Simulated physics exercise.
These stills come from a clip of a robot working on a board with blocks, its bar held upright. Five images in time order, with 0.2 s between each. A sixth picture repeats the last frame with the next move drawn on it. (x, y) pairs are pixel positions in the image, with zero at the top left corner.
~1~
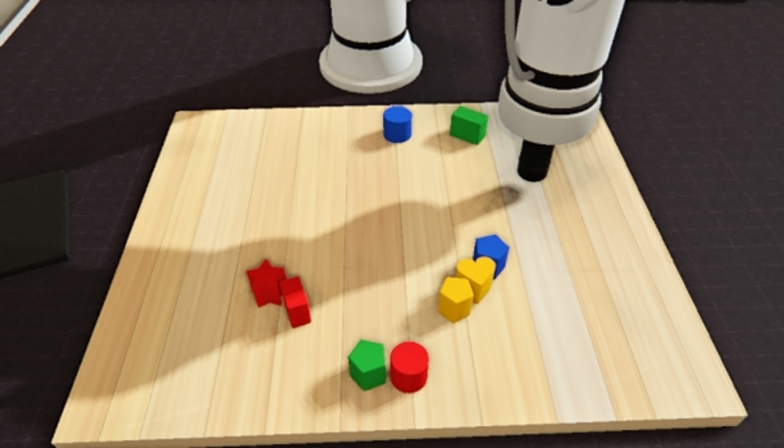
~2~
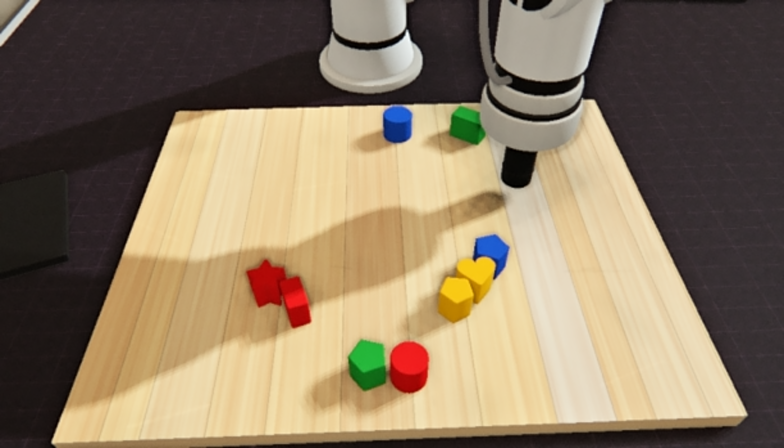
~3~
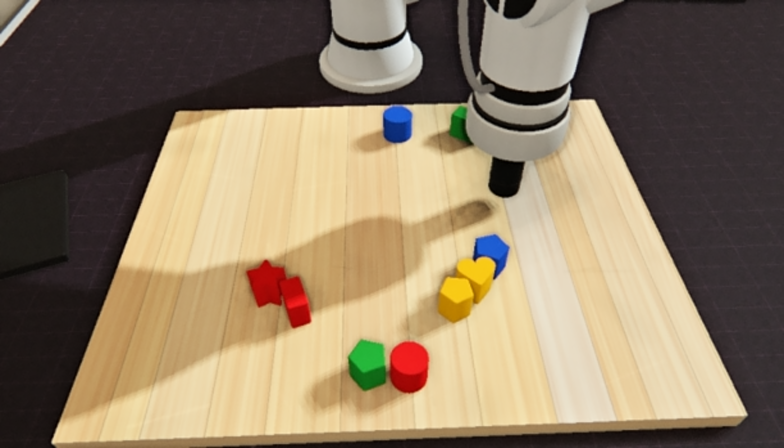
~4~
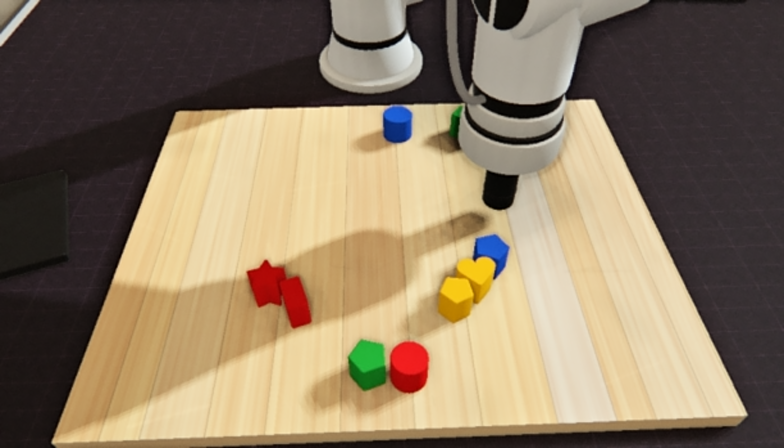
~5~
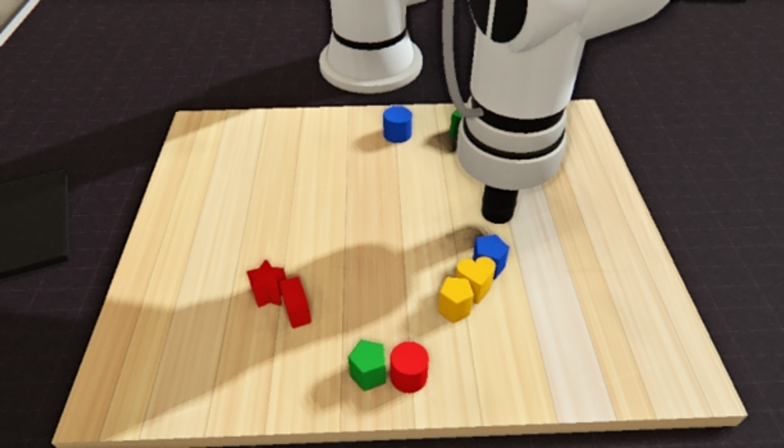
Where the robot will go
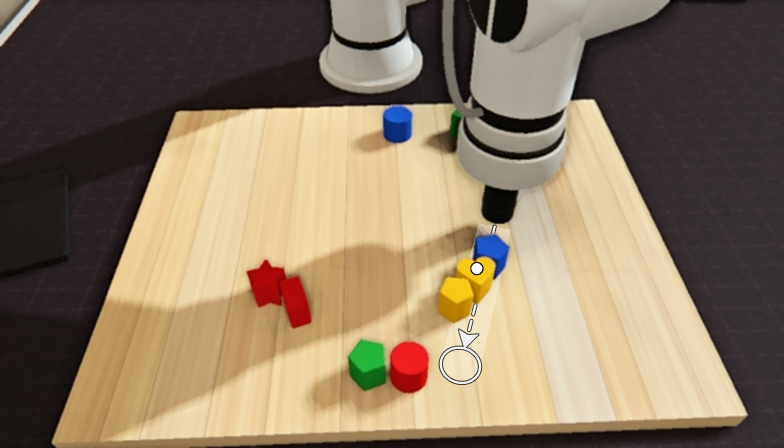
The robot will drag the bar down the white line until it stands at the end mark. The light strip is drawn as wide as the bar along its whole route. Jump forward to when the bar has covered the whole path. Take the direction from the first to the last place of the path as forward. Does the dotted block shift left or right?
Facing from start to end, it will go to the left.
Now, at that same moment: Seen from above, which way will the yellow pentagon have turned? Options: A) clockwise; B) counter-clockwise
A
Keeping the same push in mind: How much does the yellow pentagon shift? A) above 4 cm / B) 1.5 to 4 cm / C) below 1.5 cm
B - 1.5 to 4 cm.
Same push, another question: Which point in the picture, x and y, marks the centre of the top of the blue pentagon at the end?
I expect it at (510, 319).
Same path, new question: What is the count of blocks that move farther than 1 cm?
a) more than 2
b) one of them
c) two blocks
(a)
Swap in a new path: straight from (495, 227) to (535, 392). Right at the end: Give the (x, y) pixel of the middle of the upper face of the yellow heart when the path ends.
Its top centre is at about (465, 321).
Drawn move, from (495, 227) directly to (460, 365); the dot is on the yellow heart.
The first path, step by step. One third of the way, bar at (487, 255); yellow pentagon at (451, 293); yellow heart at (481, 295), turned 50° clockwise; blue pentagon at (496, 275), turned 30° anticlockwise.
Two thirds of the way, bar at (475, 301); yellow pentagon at (442, 301), turned 35° clockwise; yellow heart at (481, 327), turned 65° clockwise; blue pentagon at (509, 310), turned 110° anticlockwise.
At the end, bar at (462, 353); red cylinder still; yellow pentagon at (435, 313), turned 105° clockwise; yellow heart at (490, 374); blue pentagon at (510, 319), turned 145° anticlockwise.
